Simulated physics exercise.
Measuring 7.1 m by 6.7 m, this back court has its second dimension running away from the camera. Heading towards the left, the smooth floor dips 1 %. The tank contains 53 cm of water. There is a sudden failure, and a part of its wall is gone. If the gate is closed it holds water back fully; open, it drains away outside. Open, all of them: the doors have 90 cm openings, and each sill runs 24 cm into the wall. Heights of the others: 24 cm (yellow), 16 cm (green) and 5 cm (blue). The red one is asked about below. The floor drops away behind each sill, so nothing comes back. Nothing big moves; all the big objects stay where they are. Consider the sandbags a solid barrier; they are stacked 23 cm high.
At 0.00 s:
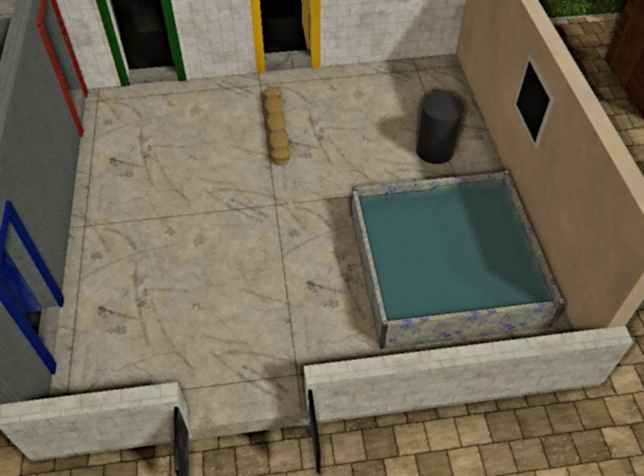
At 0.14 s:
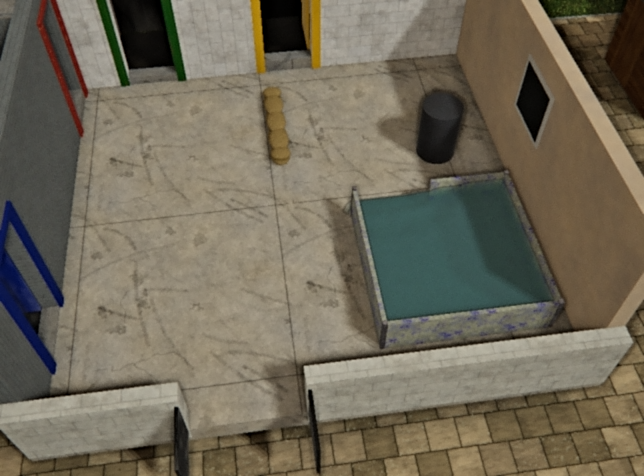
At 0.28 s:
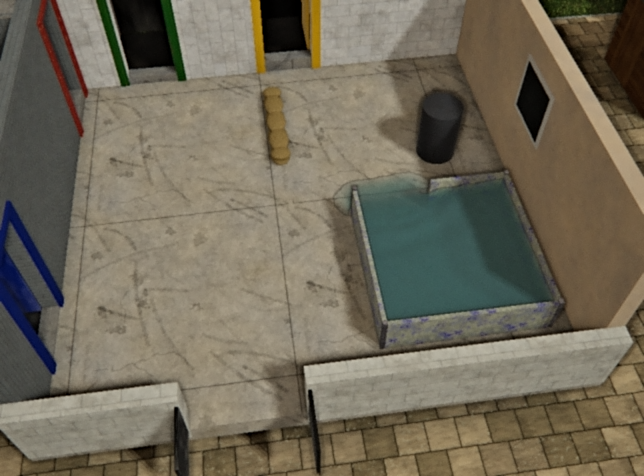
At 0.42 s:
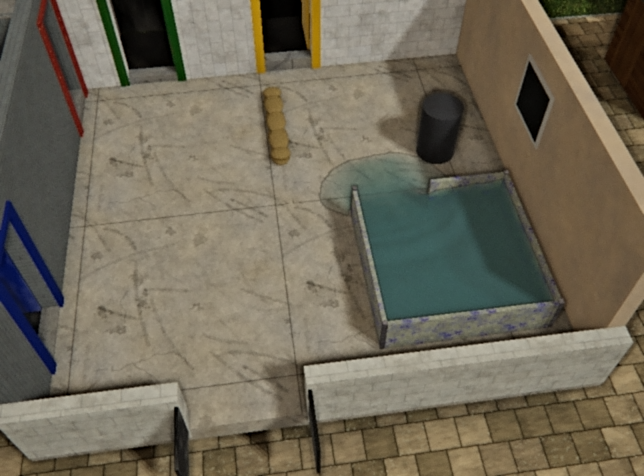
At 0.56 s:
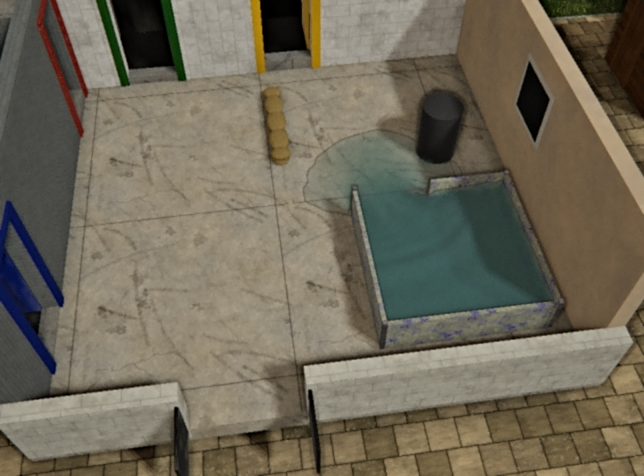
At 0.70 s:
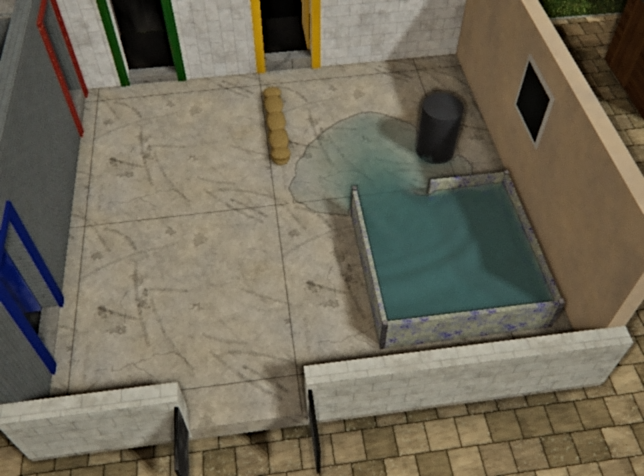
Water pouring through a gap in the far side of a raised tank, spreading across a courtyard floor and around a dark cylinder.
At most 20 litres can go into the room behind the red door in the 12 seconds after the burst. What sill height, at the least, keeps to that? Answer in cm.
I would say about 10 cm.
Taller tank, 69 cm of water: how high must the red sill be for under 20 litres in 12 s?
About 13.5 cm.
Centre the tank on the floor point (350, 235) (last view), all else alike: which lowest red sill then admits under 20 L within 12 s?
I'd put it at close to 15 cm.
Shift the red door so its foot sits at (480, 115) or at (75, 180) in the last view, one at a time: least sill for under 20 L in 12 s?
7.0 and 6.0 cm.
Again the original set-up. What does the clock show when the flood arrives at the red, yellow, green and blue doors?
Arrival times - red: 3.6 s; yellow: 1.5 s; green: 2.6 s; blue: 6.5 s.
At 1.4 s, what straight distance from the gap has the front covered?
The front is some 3.8 m out.
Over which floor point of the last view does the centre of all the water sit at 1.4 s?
Centre of the water: Approx. (421, 233) px.
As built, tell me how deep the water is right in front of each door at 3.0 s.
Red door 0 cm, yellow door 30 cm, green door 3 cm, blue door 0 cm.
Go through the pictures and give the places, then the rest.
The tank at (450, 245) is whole and still, 53 cm deep; the red door at (67, 69) is dry, in the first picture.
The front is at a hidden place, 0.3 m from the gap on the far side; 0.2 m2 of floor is wet, 53 cm left at the back, in the second picture.
The front is at (384, 179), 0.7 m from the gap on the far side; 0.9 m2 of floor is wet, 53 cm left at the back, in the third picture.
Water pours out on the far side and has run 1.2 m, to (365, 160); about 7 cm deep outside, 53 cm at the back, in the fourth picture.
The front is at (369, 135), 1.8 m from the gap on the far side; 3.0 m2 of floor is wet, 53 cm left at the back, in the fifth picture.
Water pours out on the far side and has run 2.3 m, to (360, 117); about 5 cm deep outside, 53 cm at the back; 4.3 m in a straight line remain to the red door at (67, 69), in the sixth picture.
After 1.4 s water covers 20 % of the floor, deepest (32 cm) near (368, 207); it has not reached the red door.
After 3.0 s water covers 40 % of the floor, deepest (34 cm) near (297, 70); it has not reached the red door.
After 12.0 s water covers 90 % of the floor, deepest (12 cm) near (581, 358); 10 cm at the red door, 0 litres in over its 21 cm sill.
At the red door as built, the water arrived by 3.6 s and peaked near 15 cm at 4.2 s.
Run again over the same 12 s with other heights there, 33 litres in over 9 cm, 4 litres over 12.5 cm. The limit of 20 litres is kept from about 10 cm up.
